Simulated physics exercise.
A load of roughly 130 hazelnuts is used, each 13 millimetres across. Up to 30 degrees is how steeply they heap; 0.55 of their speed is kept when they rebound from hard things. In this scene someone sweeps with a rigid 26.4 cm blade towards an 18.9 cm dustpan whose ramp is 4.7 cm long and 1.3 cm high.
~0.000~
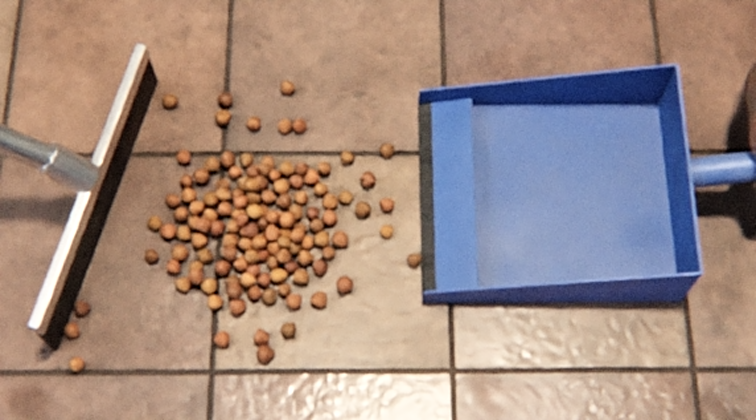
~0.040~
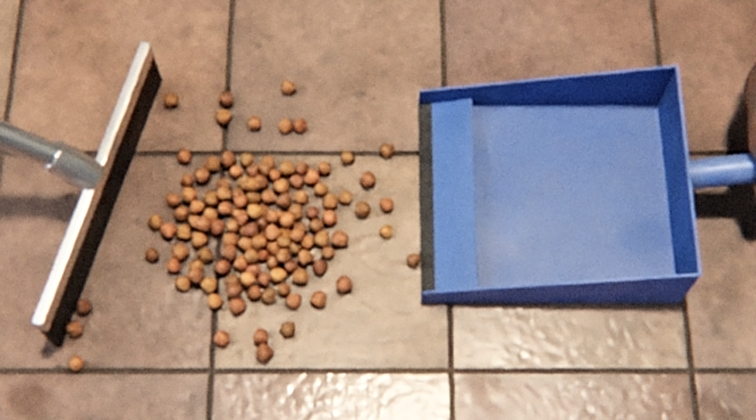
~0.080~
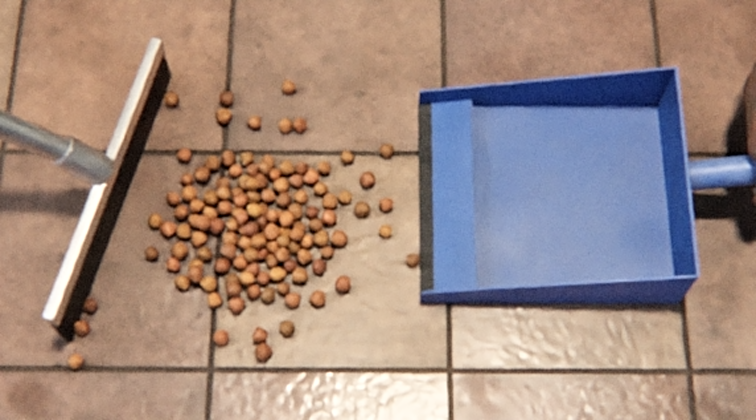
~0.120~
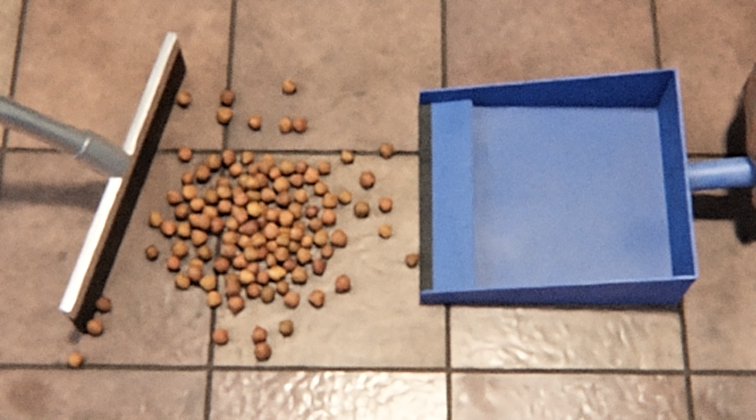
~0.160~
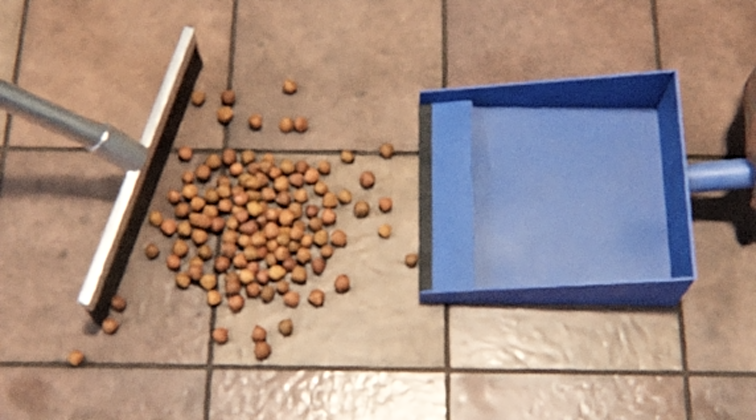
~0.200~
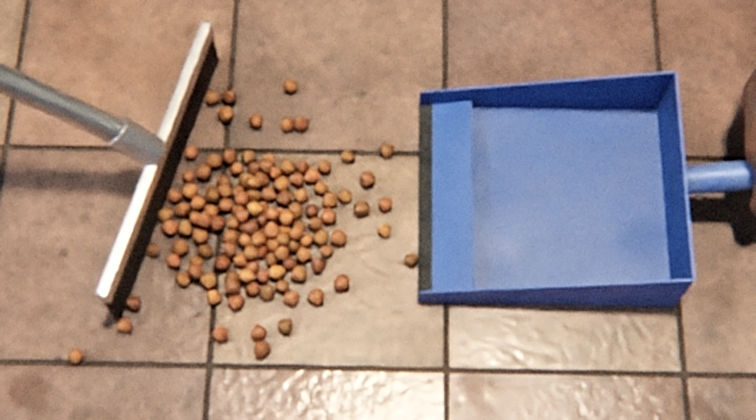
A squeegee-like blade moves right, nudging a few scattered hazelnuts near a still blue dustpan.
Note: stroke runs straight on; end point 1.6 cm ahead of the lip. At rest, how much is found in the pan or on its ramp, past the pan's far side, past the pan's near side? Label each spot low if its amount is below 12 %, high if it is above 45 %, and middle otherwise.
Pan: Low, far side: Low, near side: Middle.
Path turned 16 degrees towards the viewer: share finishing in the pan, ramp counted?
Result: Close to 15 %, ramp counted.
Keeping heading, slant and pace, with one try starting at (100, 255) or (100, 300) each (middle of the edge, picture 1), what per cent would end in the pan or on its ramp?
Roughly 20 % and 20 %.
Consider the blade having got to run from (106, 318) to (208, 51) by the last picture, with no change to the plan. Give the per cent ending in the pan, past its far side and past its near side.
Pan 20 % / far 0 % / near 30 %.
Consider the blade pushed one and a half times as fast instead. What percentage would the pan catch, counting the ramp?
In that case roughly 5 percent.
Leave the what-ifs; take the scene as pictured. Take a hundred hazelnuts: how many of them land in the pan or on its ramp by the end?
5 percent.
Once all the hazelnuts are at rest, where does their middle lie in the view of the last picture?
At about (374, 235).
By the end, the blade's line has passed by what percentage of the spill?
Around 20 per cent.
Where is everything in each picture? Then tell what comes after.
Blade from (39, 327) to (143, 55), moved 0.0 cm, 0 of the pieces shifted so far; middle of the pieces at (263, 224); pan at (568, 199), in the first frame.
Blade from (43, 324) to (147, 53), moved 0.3 cm, 1 of the pieces shifted so far; middle of the pieces at (263, 224), in the second frame.
Blade from (53, 319) to (157, 49), moved 1.2 cm, 3 of the pieces shifted so far; middle of the pieces at (263, 223), in the third frame.
Blade from (70, 311) to (173, 43), moved 2.6 cm, 4 of the pieces shifted so far; middle of the pieces at (263, 222), in the fourth frame.
Blade from (88, 303) to (190, 38), moved 4.0 cm, 4 of the pieces shifted so far; middle of the pieces at (263, 222), in the fifth frame.
Blade from (106, 296) to (207, 32), moved 5.5 cm, 6 of the pieces shifted so far; middle of the pieces at (263, 221); pan at (565, 202). Its pace works out near 0.37 m/s, heading 21 degrees away from the viewer's side, in the sixth frame.
After 0.45 s, middle of the blade 14 cm from the lip; 0 % over the lip, far side 0 %, near side 15 %.
After 0.62 s, middle of the blade 8 cm from the lip; 0 % over the lip, far side 5 %, near side 20 %.
After 0.91 s, middle of the blade 5 cm from the lip; 5 % over the lip, far side 5 %, near side 20 %.
In the end, at 1.3 s, pan 5 %, far side 5 %, near side 20 %, in front of the lip or behind the blade 70 %.
